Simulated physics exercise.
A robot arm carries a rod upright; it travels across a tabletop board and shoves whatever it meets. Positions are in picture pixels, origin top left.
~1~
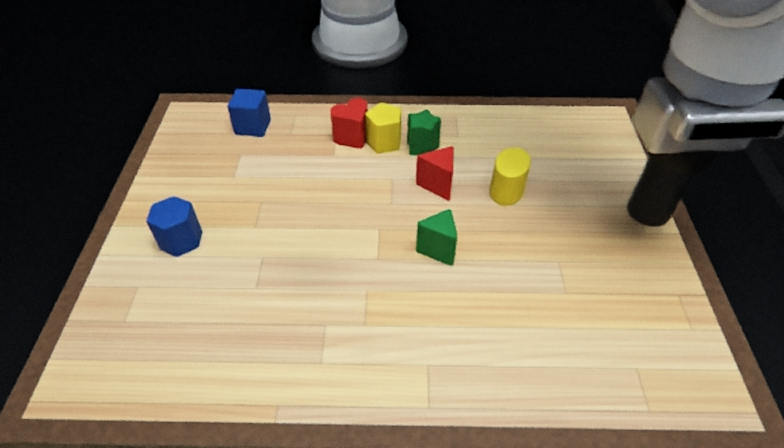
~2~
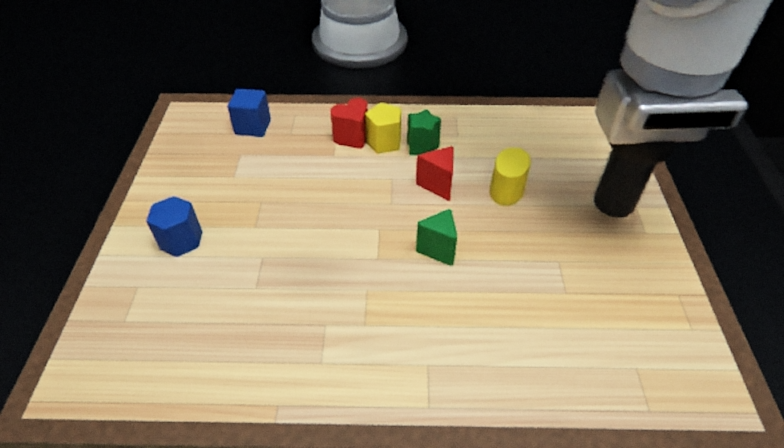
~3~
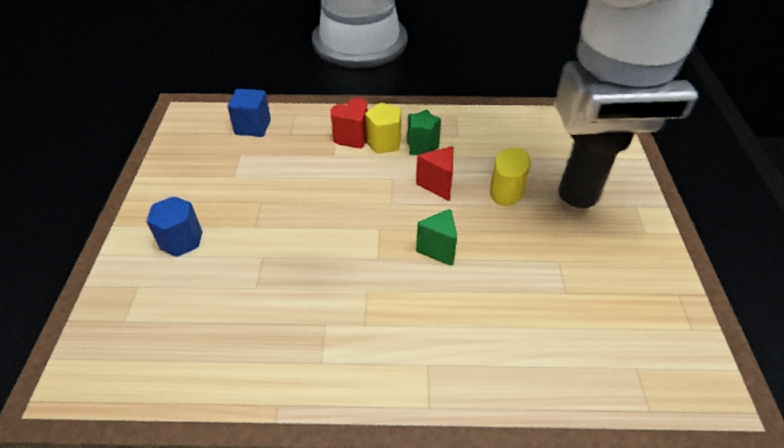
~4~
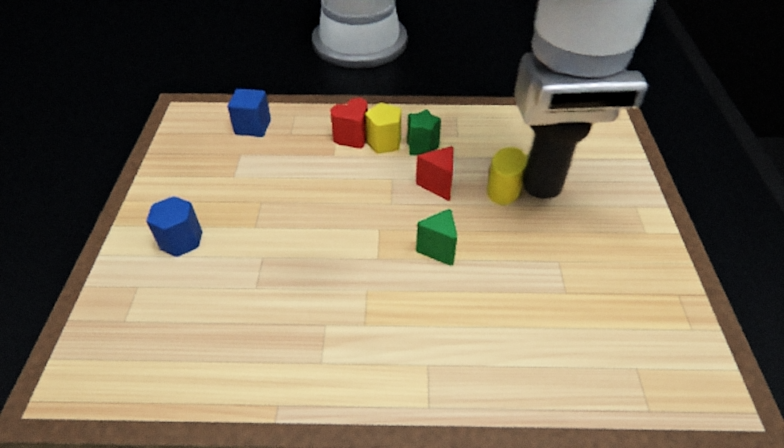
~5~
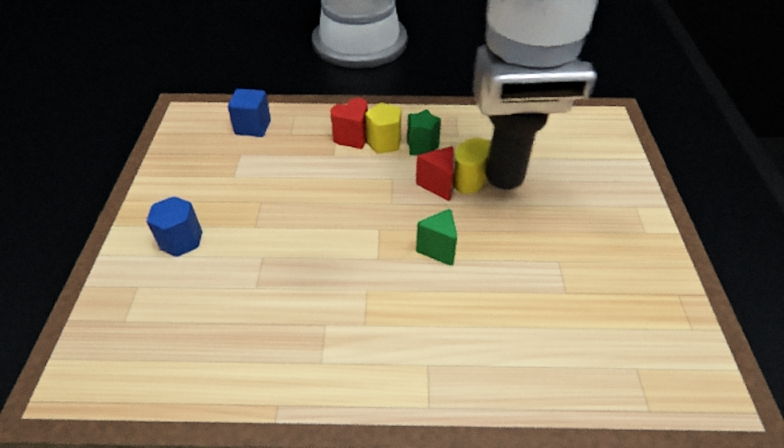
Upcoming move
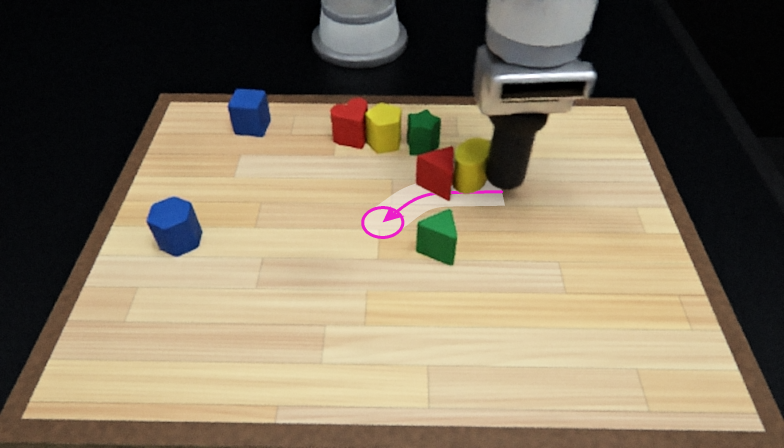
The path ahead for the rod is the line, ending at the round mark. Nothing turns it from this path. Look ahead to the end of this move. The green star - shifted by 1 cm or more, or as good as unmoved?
By the last moment of the path, the green star has stayed put.
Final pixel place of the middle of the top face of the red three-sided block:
I'd guess (384, 153).
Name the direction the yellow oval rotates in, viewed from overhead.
Rotates clockwise.
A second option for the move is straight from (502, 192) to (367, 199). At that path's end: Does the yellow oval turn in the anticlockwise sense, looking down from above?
No.
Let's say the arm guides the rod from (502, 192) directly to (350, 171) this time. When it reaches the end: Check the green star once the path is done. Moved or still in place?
It will be nudged away from its spot.
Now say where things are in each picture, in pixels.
The first picture shows lower end of the rod (648, 213), tops of blocks, green star (424, 119), red three-sided block (441, 157), yellow oval (513, 161).
The second picture shows rod (614, 204), blocks as before.
The third picture shows rod (578, 195), blocks as before.
The fourth picture shows rod (542, 187), yellow oval (510, 160).
The fifth picture shows rod (505, 177), green star (424, 119), red three-sided block (441, 157), yellow oval (474, 150).
The drawn path runs from (502, 192) via (458, 192) and (415, 199), ending at (383, 222).
On the path given first. One third of the way, rod (459, 178); red three-sided block (413, 155), turned 45° anticlockwise; yellow oval (440, 142), turned 50° clockwise.
Two thirds of the way, rod (415, 185); red three-sided block (386, 152); yellow oval (433, 140), turned 70° clockwise.
At the end, rod (382, 208); green star not moved; red three-sided block (384, 153); yellow oval (433, 140), turned 70° clockwise.
